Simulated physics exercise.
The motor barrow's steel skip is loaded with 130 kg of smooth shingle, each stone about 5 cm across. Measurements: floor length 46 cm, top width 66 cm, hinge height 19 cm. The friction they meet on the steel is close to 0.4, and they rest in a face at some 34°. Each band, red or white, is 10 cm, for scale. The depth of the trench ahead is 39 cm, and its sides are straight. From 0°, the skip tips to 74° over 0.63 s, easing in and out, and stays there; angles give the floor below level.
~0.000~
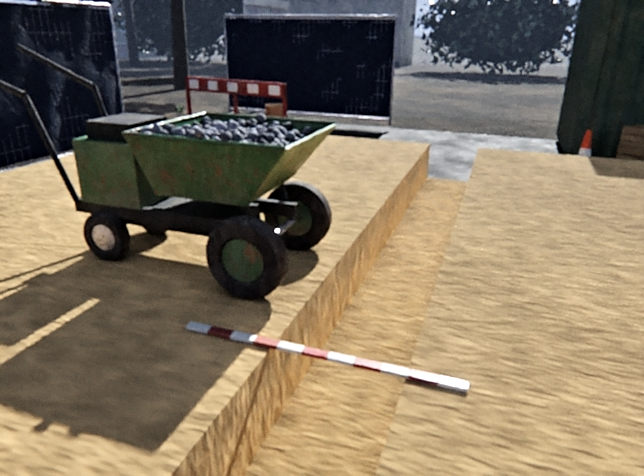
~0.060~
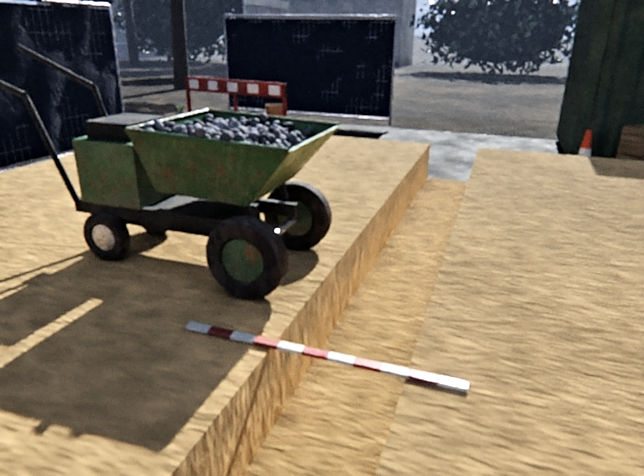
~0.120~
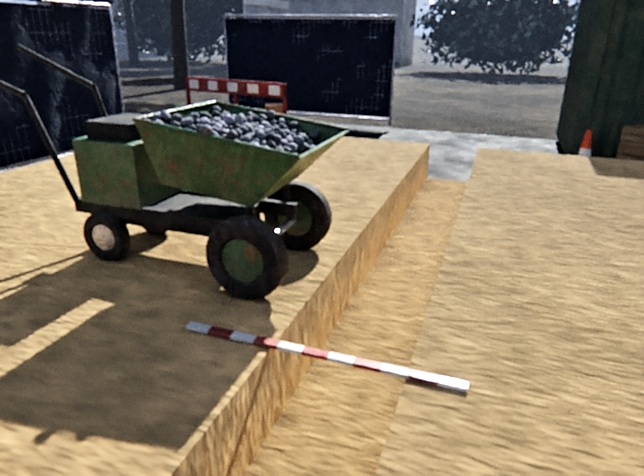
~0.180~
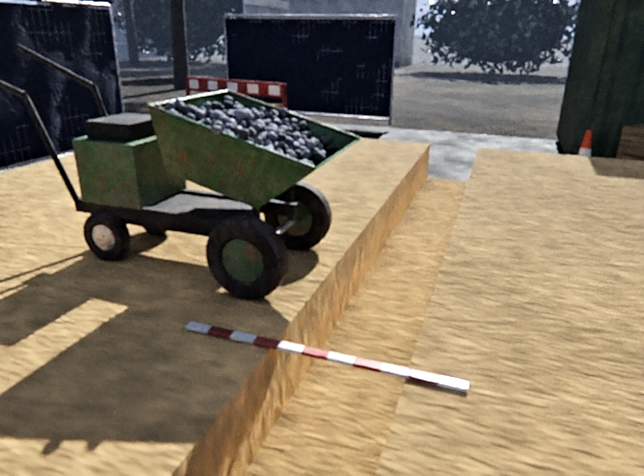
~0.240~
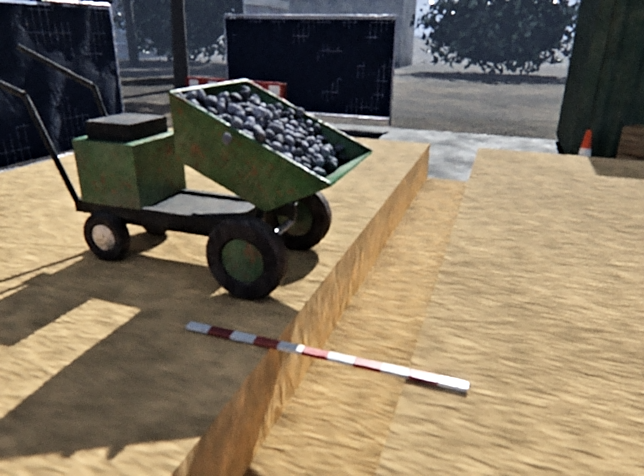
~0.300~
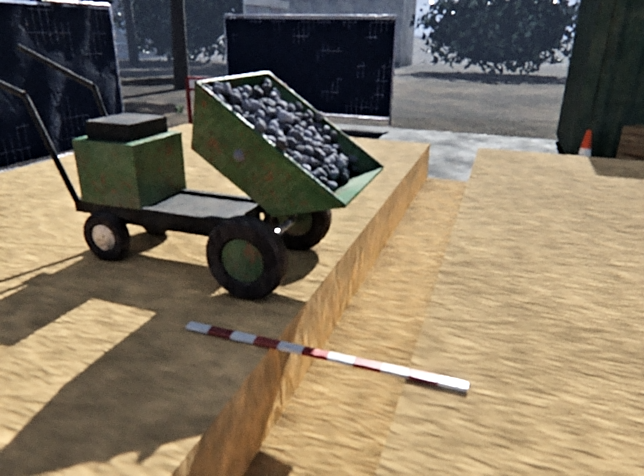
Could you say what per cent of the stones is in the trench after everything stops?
I would put it at 57 per cent.
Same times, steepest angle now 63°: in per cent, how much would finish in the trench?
I'd guess some 55 in a hundred.
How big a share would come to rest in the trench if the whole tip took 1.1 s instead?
It would be near 70 per cent.
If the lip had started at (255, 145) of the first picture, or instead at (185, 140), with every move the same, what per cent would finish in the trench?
Near 85 per cent from the first place, 90 from the second.
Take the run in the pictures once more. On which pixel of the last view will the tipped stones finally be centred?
Somewhere around (418, 348) in the last picture.
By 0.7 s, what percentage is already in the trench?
Some 30 per cent.
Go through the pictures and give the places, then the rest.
The skip is at 0°, its lip at (285, 149); the top of the load is at (241, 126), in the first picture.
The skip is at 2°, its lip at (289, 151); the top of the load is at (236, 125); the stones move at 0.4 m/s on average, in the second picture.
Lip at (299, 158), floor tilted 7°, highest stones at (226, 117); the stones move at 0.8 m/s on average, in the third picture.
Lip at (314, 169), floor tilted 15°, highest stones at (220, 107); the stones move at 1.2 m/s on average, in the fourth picture.
Lip at (330, 186), floor tilted 24°, highest stones at (236, 97); the stones move at 1.4 m/s on average, in the fifth picture.
Lip at (345, 206), floor tilted 34°, highest stones at (254, 91); the stones move at 1.5 m/s on average, in the sixth picture.
After 0.5 s the floor is at 62°; 100 % in the skip; the foremost stones are at (372, 235).
After 0.7 s the floor is at 74°; 53 % in the skip, 30 % in the trench, 17 % past the trench; the foremost stones are at (476, 312).
After 1.1 s the floor is at 74°; 7 % in the skip, 51 % in the trench, 42 % past the trench; the foremost stones are past the picture's edge.
After 3.0 s the floor is at 74°; 0 % in the skip, 57 % in the trench, 43 % past the trench; the foremost stones are past the picture's edge.
